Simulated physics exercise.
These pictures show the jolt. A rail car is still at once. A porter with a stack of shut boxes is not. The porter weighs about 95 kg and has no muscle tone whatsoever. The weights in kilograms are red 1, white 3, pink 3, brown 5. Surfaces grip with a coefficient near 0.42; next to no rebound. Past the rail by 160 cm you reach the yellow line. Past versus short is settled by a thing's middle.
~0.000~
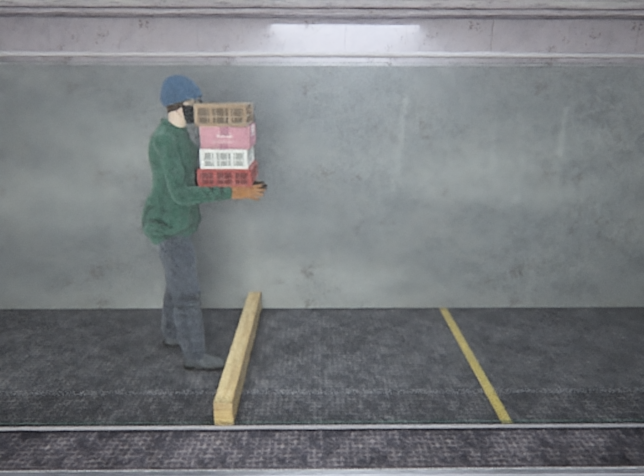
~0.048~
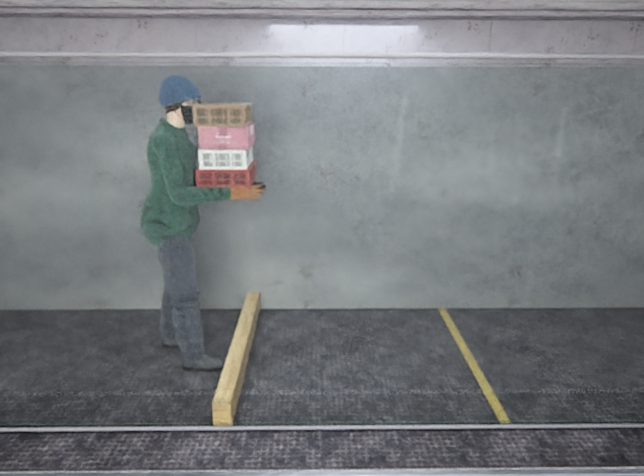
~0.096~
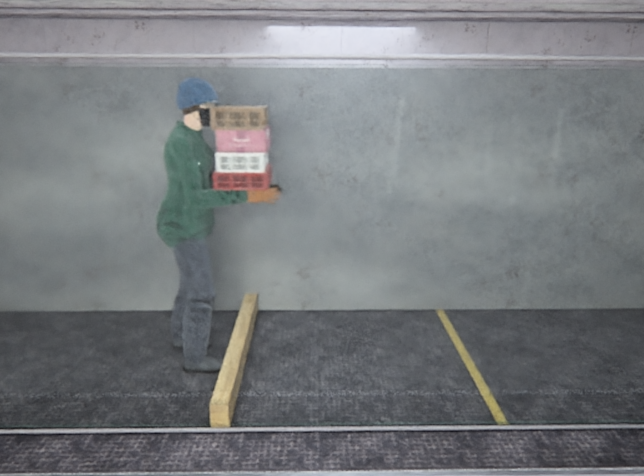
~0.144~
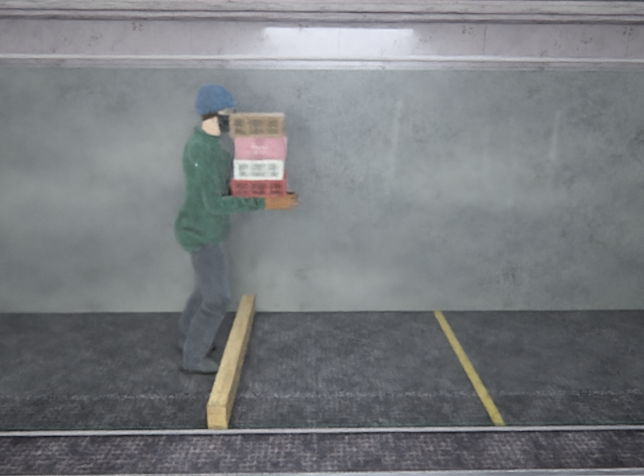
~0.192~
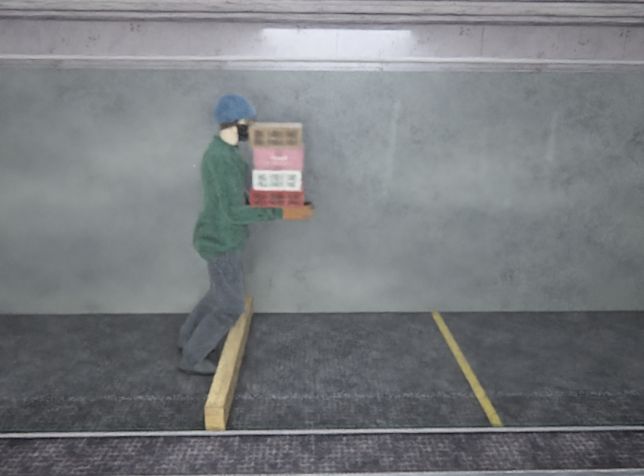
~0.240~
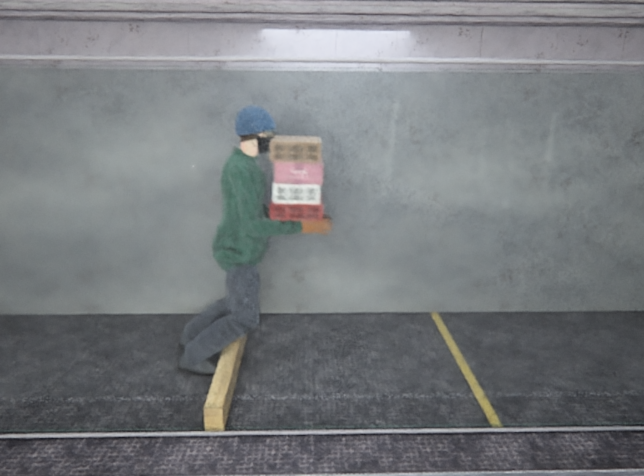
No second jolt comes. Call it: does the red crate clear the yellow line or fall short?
It clears the yellow line.
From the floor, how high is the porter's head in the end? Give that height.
I'd guess some 15 cm off the floor.
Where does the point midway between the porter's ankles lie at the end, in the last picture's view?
Estimated spot: About (299, 343).
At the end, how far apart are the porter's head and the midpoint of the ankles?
Around 150 cm separates them.
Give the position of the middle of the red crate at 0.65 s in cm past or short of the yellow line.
Measured short of the mark: Approx. 5 cm.
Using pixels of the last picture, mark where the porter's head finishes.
Somewhere around (512, 337) in the last picture.
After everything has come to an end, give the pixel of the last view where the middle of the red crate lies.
Somewhere close to (484, 352).
After 0.45 s the red crate is 58 cm short of the yellow line, tilted 10°, near (379, 292) in the last picture's view; the white crate 59 cm short of the yellow line, tilted 10°.
After 0.65 s the red crate is 5 cm short of the yellow line, tilted 0°, near (454, 352) in the last picture's view; the white crate 4 cm past the yellow line, tilted 5°.
After 0.95 s the red crate is 15 cm past the yellow line, tilted 0°, near (482, 352) in the last picture's view.
Final state at 1.6 s, red crate crosses the yellow line; white crate crosses the yellow line; pink parcel crosses the yellow line; brown crate crosses the yellow line; porter's head crosses the yellow line.
